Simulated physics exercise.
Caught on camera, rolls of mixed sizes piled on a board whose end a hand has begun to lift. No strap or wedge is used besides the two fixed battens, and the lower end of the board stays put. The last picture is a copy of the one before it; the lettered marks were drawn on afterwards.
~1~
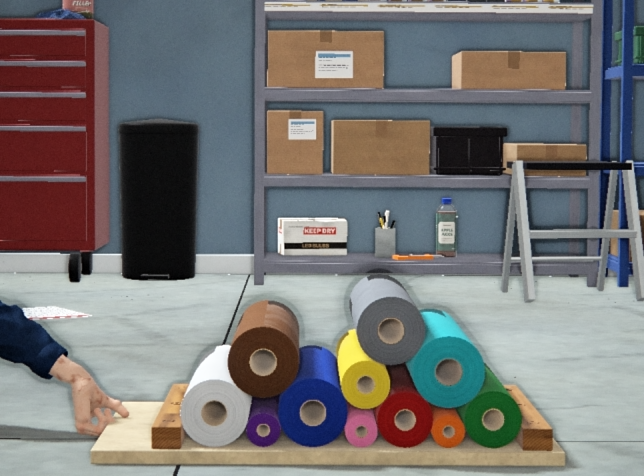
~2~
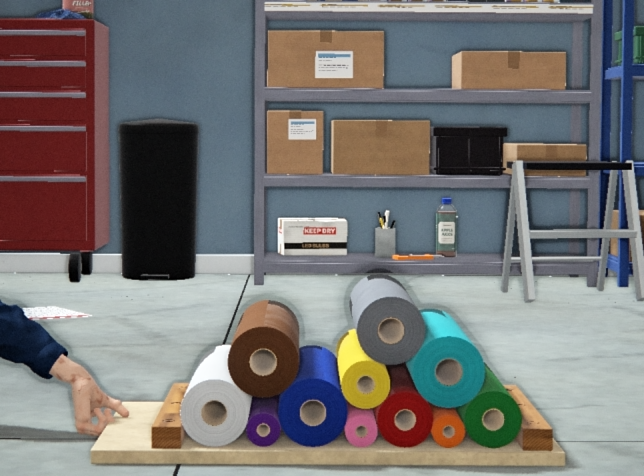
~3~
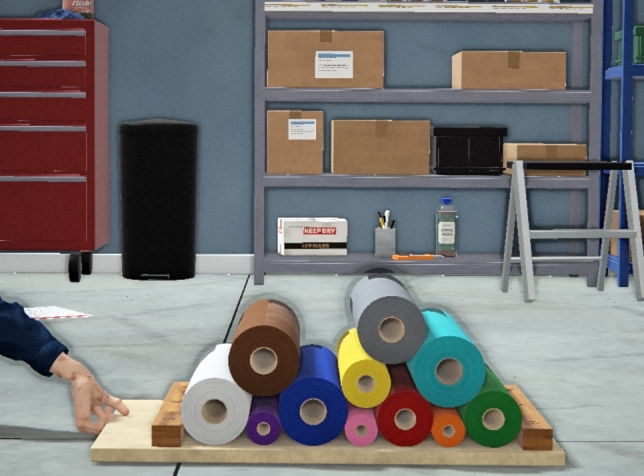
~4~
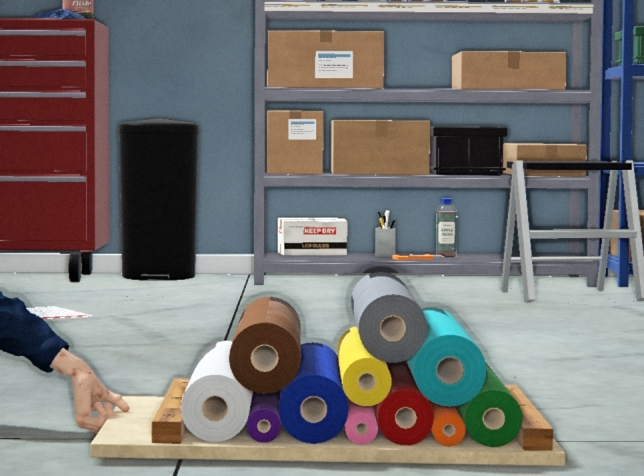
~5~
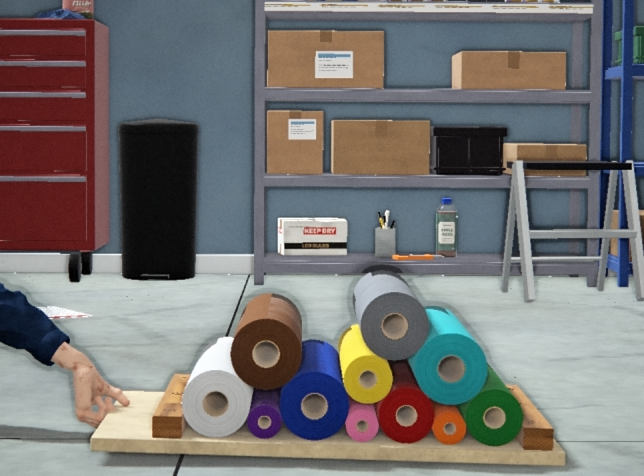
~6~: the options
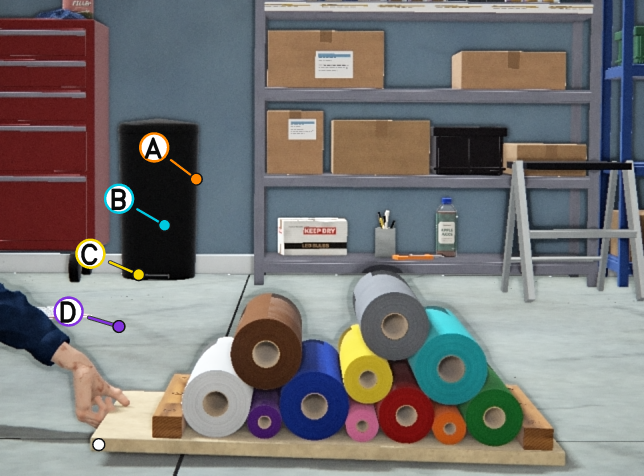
A pile of colorful rolls sat on a wooden board on the garage floor while a hand at the left slowly raised that end slightly, and the rolls stayed stacked together, barely shifting.
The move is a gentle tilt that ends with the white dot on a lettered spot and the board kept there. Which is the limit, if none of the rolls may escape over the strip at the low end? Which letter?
A is the limit.
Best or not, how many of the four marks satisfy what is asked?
Four of the four.
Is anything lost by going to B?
No.
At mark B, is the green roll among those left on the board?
The green roll: Yes.
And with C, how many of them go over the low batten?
The count is none.
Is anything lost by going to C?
No.
On the marked copy, A at (196, 179); B at (165, 225); C at (138, 274); D at (119, 327); the white dot at (99, 445).
Taking A. A third of the way, board at 20°.
Two thirds of the way, board at 37°.
When it is over, board at 37°, none over the low batten.
As for the rest, B none over the low batten; C none over the low batten; D none over the low batten.
